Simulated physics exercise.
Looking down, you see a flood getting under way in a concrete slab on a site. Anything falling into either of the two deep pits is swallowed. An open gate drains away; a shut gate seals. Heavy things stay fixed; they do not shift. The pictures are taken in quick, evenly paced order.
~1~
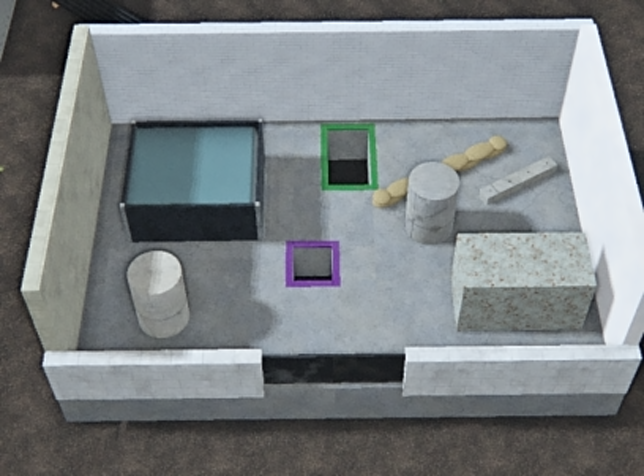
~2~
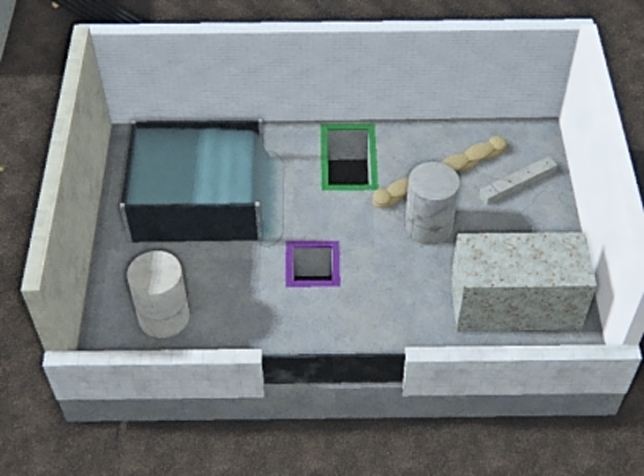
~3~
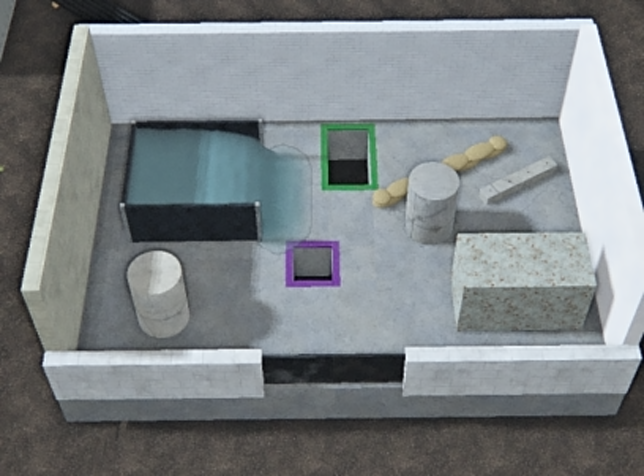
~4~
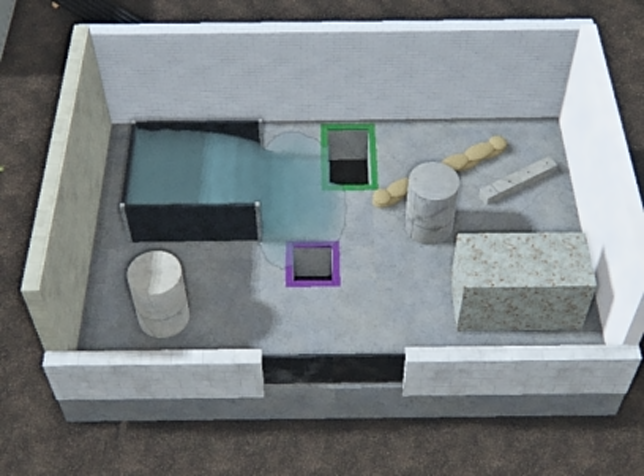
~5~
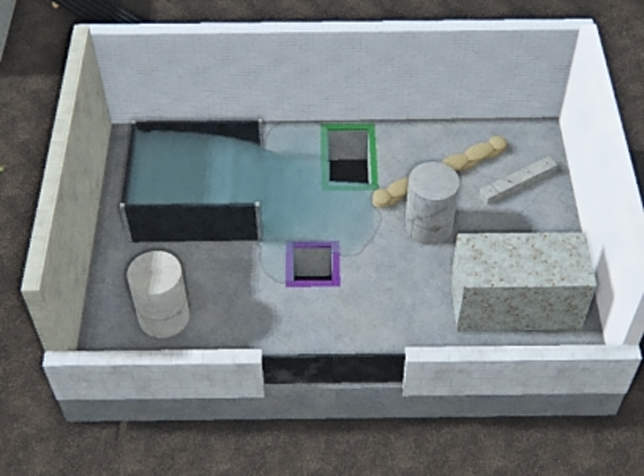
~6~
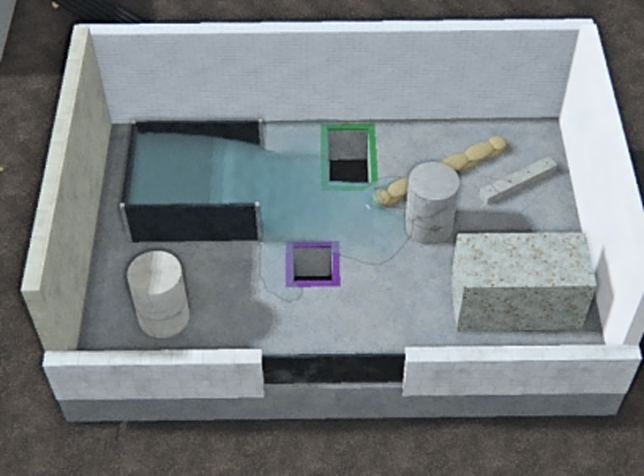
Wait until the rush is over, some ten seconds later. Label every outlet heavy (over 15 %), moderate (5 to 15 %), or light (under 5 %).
Labels: Gate - light, purple pit - moderate, green pit - heavy.
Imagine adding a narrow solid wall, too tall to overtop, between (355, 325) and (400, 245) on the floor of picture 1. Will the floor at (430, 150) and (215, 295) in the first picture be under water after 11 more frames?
Taking them in the order asked, the first is inundated and the second is not reached.
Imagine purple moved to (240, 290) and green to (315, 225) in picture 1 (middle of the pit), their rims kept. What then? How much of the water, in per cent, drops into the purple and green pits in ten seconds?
My answer: Purple gets 2 percent, green gets 60 percent.
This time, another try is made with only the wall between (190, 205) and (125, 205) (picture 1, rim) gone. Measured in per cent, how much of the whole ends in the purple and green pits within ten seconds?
In percent: Purple 10, green 6.
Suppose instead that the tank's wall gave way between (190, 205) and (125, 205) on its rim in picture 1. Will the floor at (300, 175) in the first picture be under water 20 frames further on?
Short answer - puddle-free.
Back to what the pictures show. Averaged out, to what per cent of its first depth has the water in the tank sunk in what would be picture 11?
Estimate: Close to 48 %.
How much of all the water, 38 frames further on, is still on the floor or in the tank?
I'd estimate close to 52 per cent.
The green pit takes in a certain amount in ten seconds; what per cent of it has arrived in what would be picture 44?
It should be near 90 percent of the ten-second total.
A moment on, water covers 25 % of the floor; the gate 0 %, the purple pit 3 %, the green pit 13 %.
Next, water covers 40 % of the floor; the gate 0 %, the purple pit 6 %, the green pit 24 %.
Then, water covers 55 % of the floor; the gate 0 %, the purple pit 8 %, the green pit 32 %.
Later, water covers 75 % of the floor; the gate 0 %, the purple pit 9 %, the green pit 39 %.
In the end, water covers 90 % of the floor; the gate 0 %, the purple pit 11 %, the green pit 44 %.
